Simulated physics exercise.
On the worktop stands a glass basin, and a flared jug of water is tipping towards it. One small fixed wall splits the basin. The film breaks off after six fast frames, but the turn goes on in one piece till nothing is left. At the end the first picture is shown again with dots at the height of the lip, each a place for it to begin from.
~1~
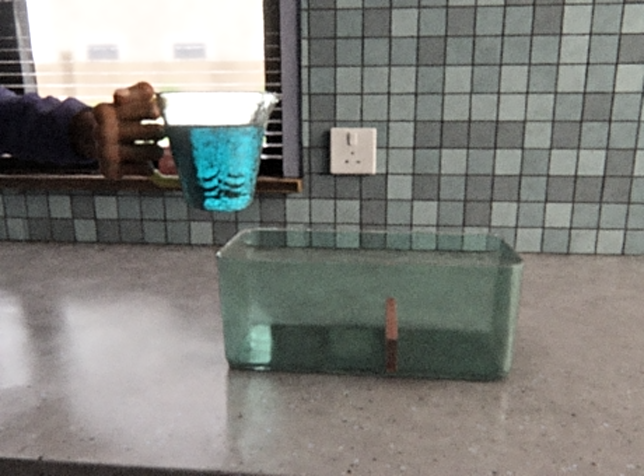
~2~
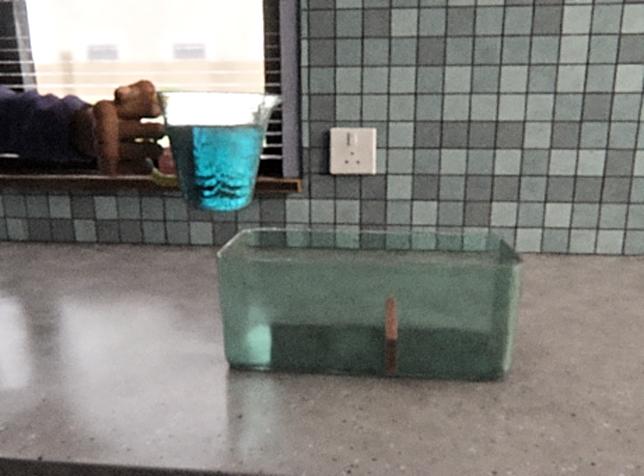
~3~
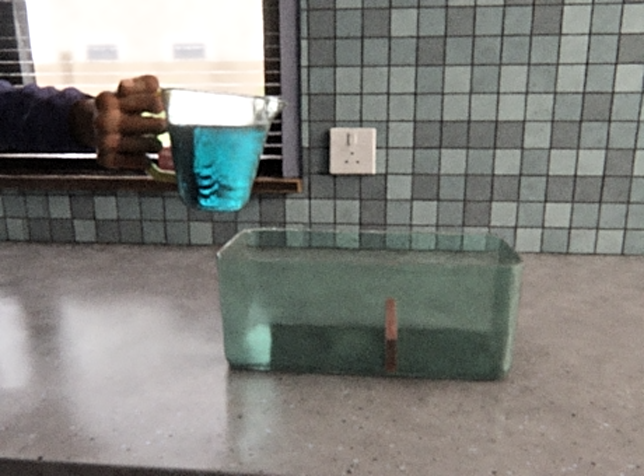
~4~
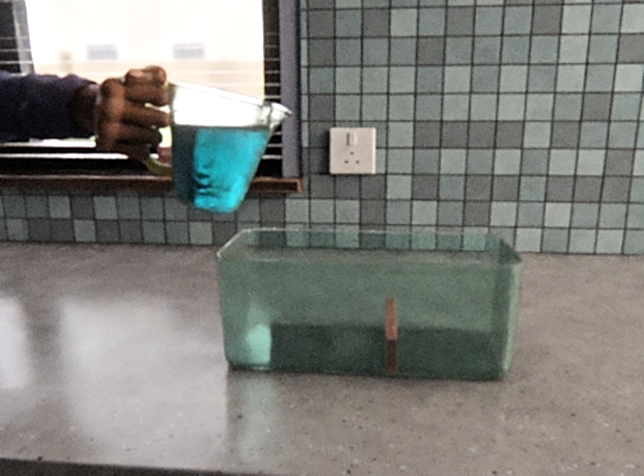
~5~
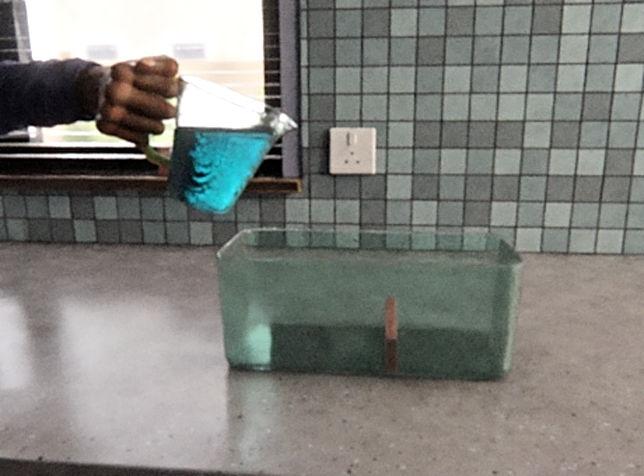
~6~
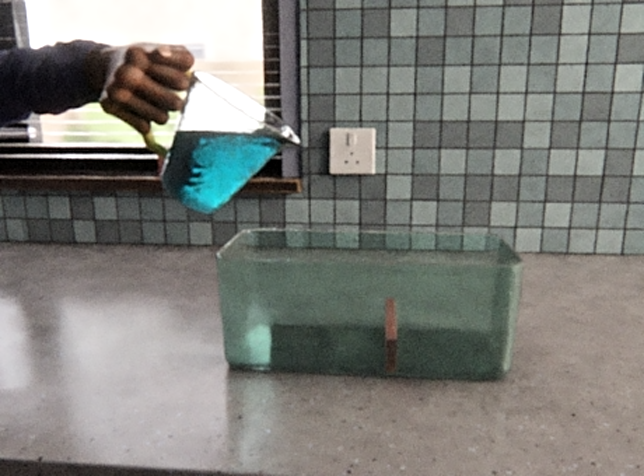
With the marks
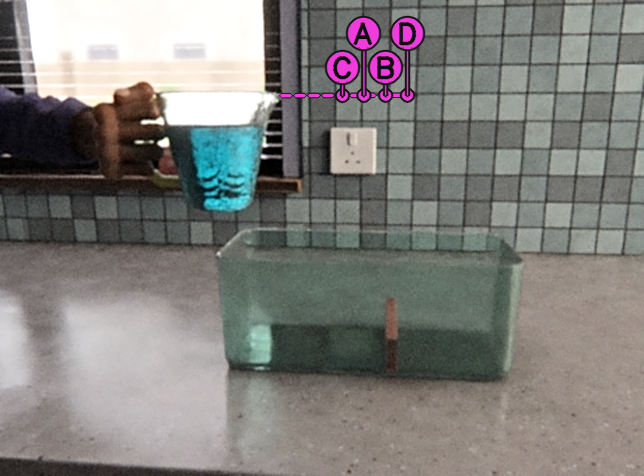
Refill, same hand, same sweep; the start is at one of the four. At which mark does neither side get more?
I would pick place C.
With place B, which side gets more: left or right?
The right one.
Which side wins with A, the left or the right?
The right side.
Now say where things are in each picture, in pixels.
Upright, lip at (281, 95); basin from (226, 363) to (511, 376); top of the wall at (391, 316); nothing has left yet.
Upright, lip at (283, 97); nothing has left yet.
Tipped about 6°, lip at (286, 103); nothing has left yet.
Tipped about 14°, lip at (292, 113); nothing has left yet.
Tipped about 23°, lip at (297, 127); nothing has left yet.
Tipped about 34°, lip at (299, 144); nothing has left yet.
On the marked copy, A at (363, 95); B at (385, 95); C at (342, 95); D at (407, 95).
Choosing A, about 11 % ends left of the wall and 88 % right of it.
Choosing B, about 6 % ends left of the wall and 93 % right of it.
Choosing C, about 53 % ends left of the wall and 47 % right of it.
Choosing D, about 10 % ends left of the wall and 88 % right of it.
